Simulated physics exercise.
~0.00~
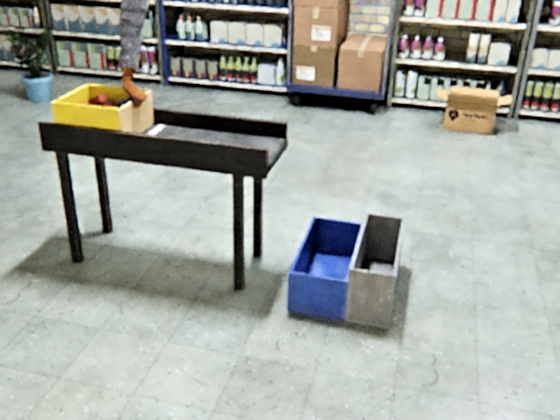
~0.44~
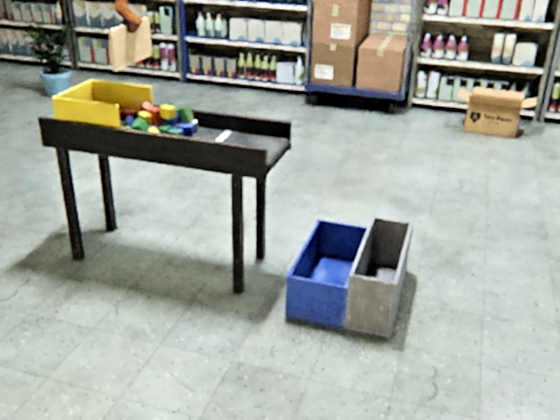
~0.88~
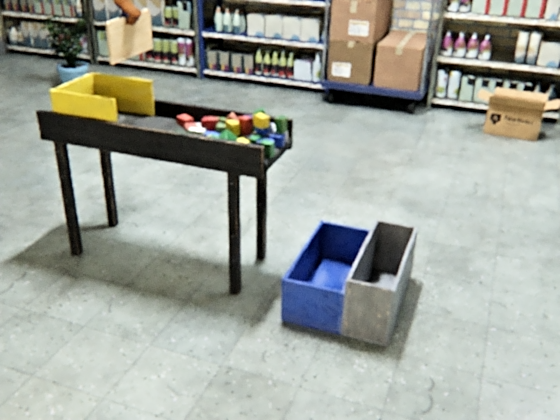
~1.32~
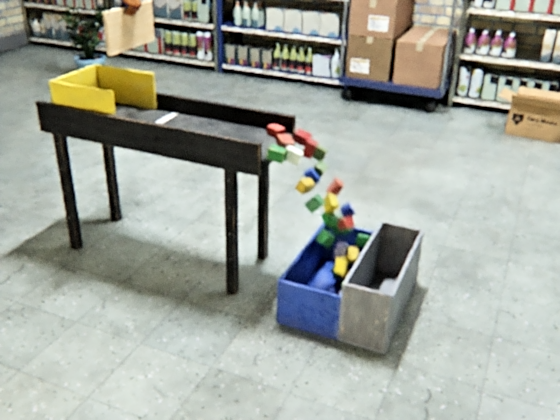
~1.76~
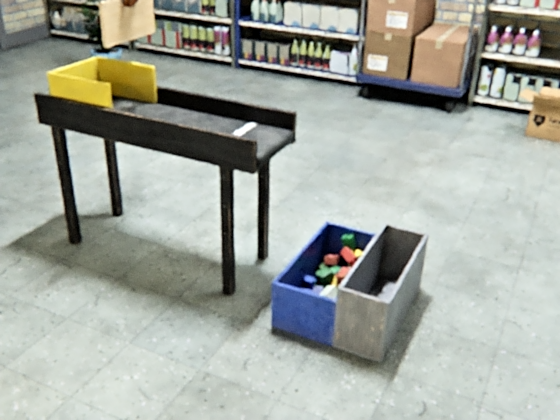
At first, a yellow pen holding loose toy bricks sits at the left end of a dark, table-like belt, with a hand at its right-hand gate. The hand lifts the gate clear, and the colourful bricks ride out to the right along with a white stripe on the belt. They stay in a loose cluster as they near the far end. Then they spill over the edge, tumbling through the air in a stream toward the blue bin below. Finally, the bricks lie heaped in the blue bin, while the grey tub beside it receives none and the yellow pen stays in place.
